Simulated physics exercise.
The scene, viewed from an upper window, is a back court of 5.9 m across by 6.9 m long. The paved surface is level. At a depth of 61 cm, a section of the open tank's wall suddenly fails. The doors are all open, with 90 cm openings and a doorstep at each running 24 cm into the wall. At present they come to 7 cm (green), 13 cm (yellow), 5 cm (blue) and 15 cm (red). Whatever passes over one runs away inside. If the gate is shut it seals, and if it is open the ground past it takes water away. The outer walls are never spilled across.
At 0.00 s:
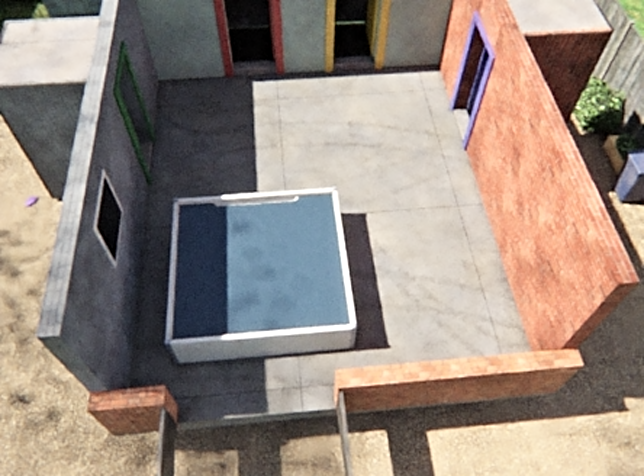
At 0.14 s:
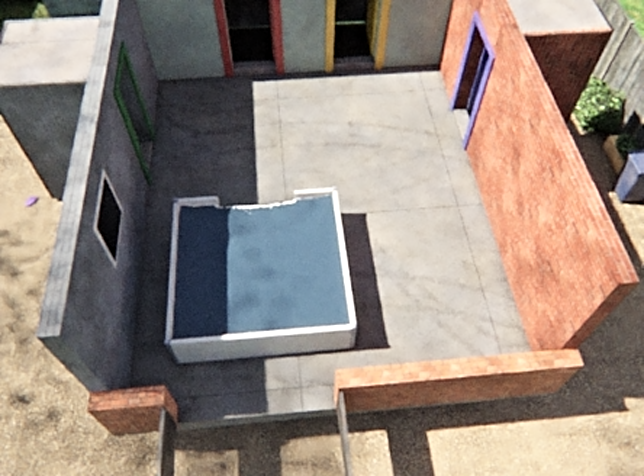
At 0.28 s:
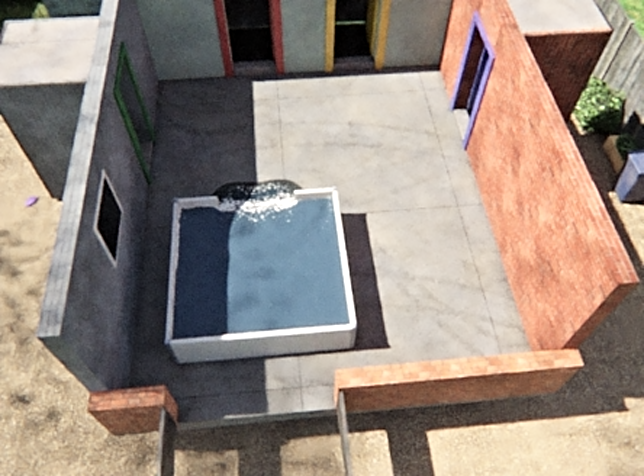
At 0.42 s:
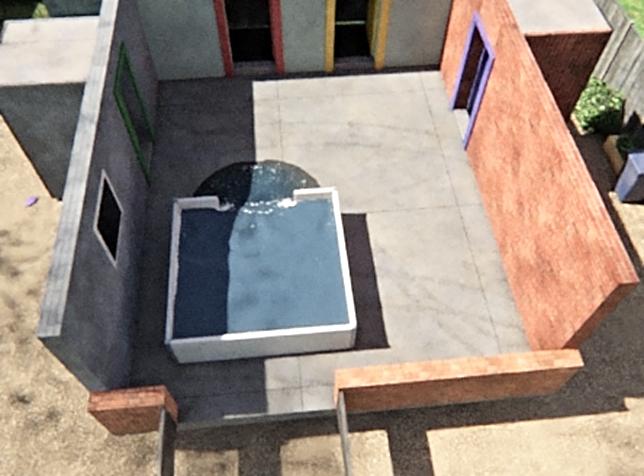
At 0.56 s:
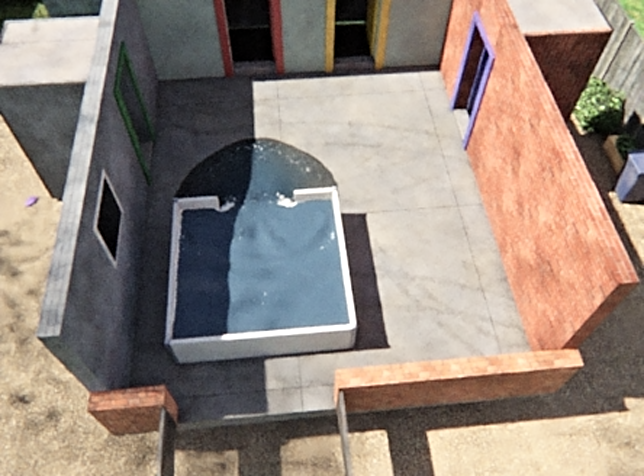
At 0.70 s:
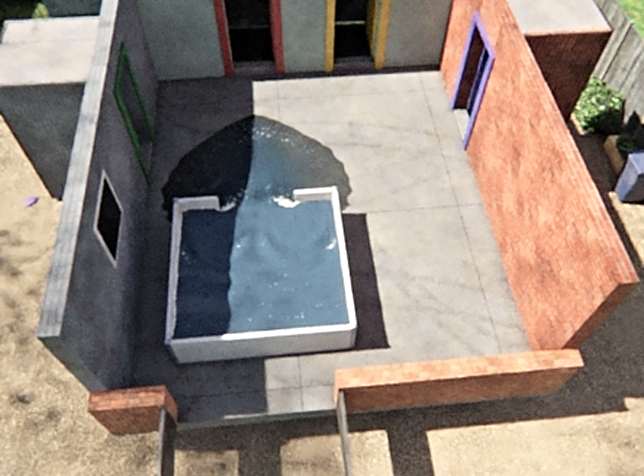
Water pours through a gap in the tank's far wall and spreads across the grey paving.
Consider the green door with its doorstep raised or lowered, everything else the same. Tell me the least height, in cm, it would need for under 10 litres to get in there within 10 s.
You would need roughly 12.5 cm.
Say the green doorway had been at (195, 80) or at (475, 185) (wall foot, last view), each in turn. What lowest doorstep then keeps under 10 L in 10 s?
About 27 cm, then about 5.5 cm.
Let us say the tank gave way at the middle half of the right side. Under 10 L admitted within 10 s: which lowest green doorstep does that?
A minimum of about 6.5 cm.
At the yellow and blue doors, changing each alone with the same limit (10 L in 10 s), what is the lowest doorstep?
Some 14.5 cm for yellow, some 12.5 cm for blue.
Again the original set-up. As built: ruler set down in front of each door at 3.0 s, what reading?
Green door 9 cm, yellow door 18 cm, blue door 0 cm, red door 27 cm.
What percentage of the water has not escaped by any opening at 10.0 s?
What remains is some 90 per cent of the water.
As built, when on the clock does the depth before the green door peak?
It peaks around 5.5 s.
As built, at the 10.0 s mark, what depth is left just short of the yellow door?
It comes to about 11.5 centimetres deep.
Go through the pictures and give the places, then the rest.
In the first picture, still water, 61 cm deep, in the open tank at (259, 262); the green door at (137, 121) is dry.
In the second picture, the gap is on the far side, the front 0.3 m out at a hidden place; the back of the open tank holds 61 cm.
In the third picture, the gap is on the far side, the front 0.8 m out at (230, 187); the back of the open tank holds 61 cm.
In the fourth picture, water pours out on the far side and has run 1.3 m, to (237, 166); about 8 cm deep outside, 61 cm at the back.
In the fifth picture, water pours out on the far side and has run 1.9 m, to (252, 141); about 6 cm deep outside, 61 cm at the back.
In the sixth picture, the front is at (251, 119), 2.5 m from the gap on the far side; 5.1 m2 of floor is wet, 60 cm left at the back; 0.6 m in a straight line remain to the green door at (137, 121).
After 1.4 s water covers 35 % of the floor, deepest (37 cm) near (251, 215); 6 cm at the green door, 0 litres in over its 7 cm doorstep.
After 3.0 s water covers 50 % of the floor, deepest (30 cm) near (165, 118); 9 cm at the green door, 12 litres in over its 7 cm doorstep.
After 10.0 s water covers 100 % of the floor, deepest (13 cm) near (527, 361); 9 cm at the green door, 99 litres in over its 7 cm doorstep.
At the green door as built, the water arrived by 1.1 s and peaked near 14 cm at 5.4 s.
With a doorstep of 11 cm, 23 litres would have come in within the 10 s; with 15 cm, 1 litre. So under 10 litres takes about 12.5 cm.
